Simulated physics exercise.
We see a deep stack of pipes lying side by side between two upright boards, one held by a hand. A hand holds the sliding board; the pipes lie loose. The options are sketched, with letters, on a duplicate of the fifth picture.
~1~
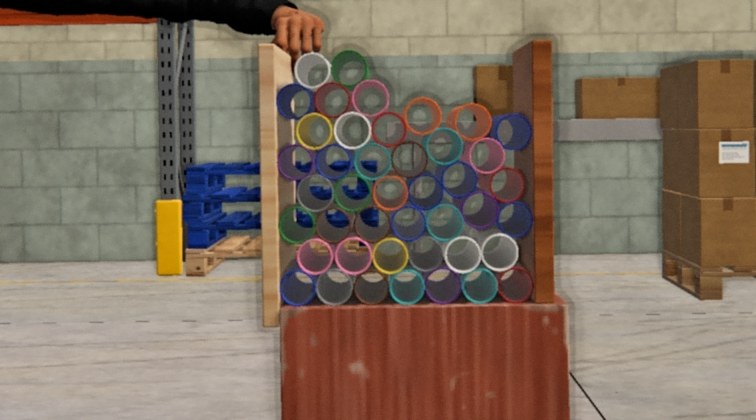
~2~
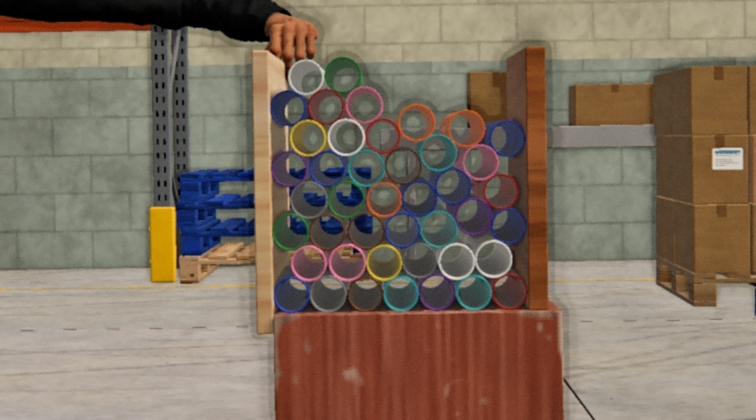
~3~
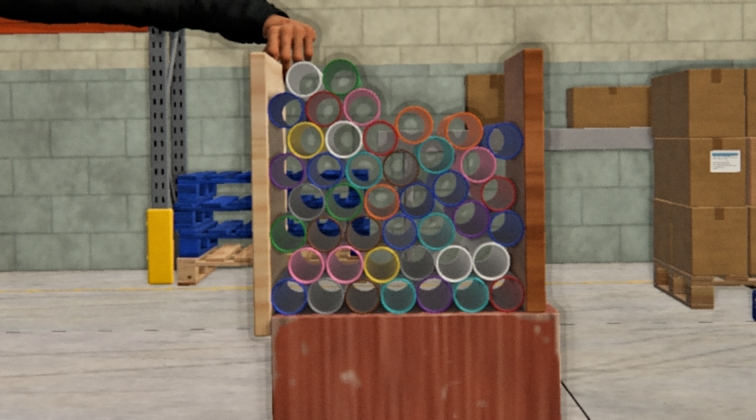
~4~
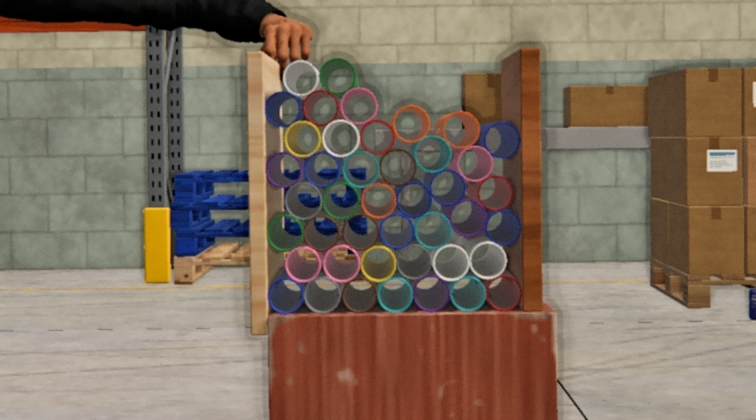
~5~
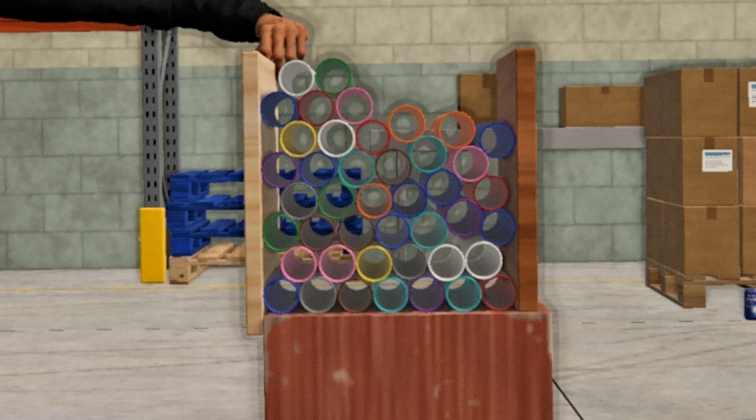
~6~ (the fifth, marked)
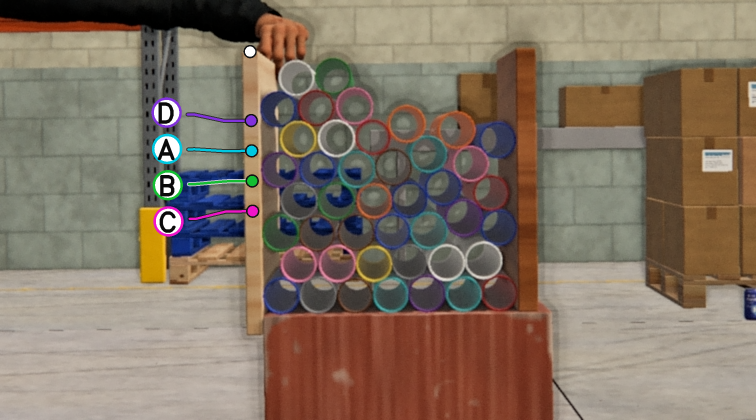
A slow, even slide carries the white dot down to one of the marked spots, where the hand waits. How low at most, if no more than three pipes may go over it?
It can be let down to B.
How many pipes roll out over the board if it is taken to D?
The count is none.
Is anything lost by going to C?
Yes.
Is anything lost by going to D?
At D: No.
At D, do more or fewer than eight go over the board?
It loses fewer than eight.
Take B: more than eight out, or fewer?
Fewer than eight.
On the marked copy, A at (252, 151); B at (252, 181); C at (253, 211); D at (252, 121); the white dot at (250, 52).
Taking B. A third of the way, top of the board (260, 109).
Two thirds of the way, top of the board (261, 176).
When it is over, top of the board (261, 181), two out over the board.
As for the rest, A two out over the board; C more than three out over the board; D none out over the board.
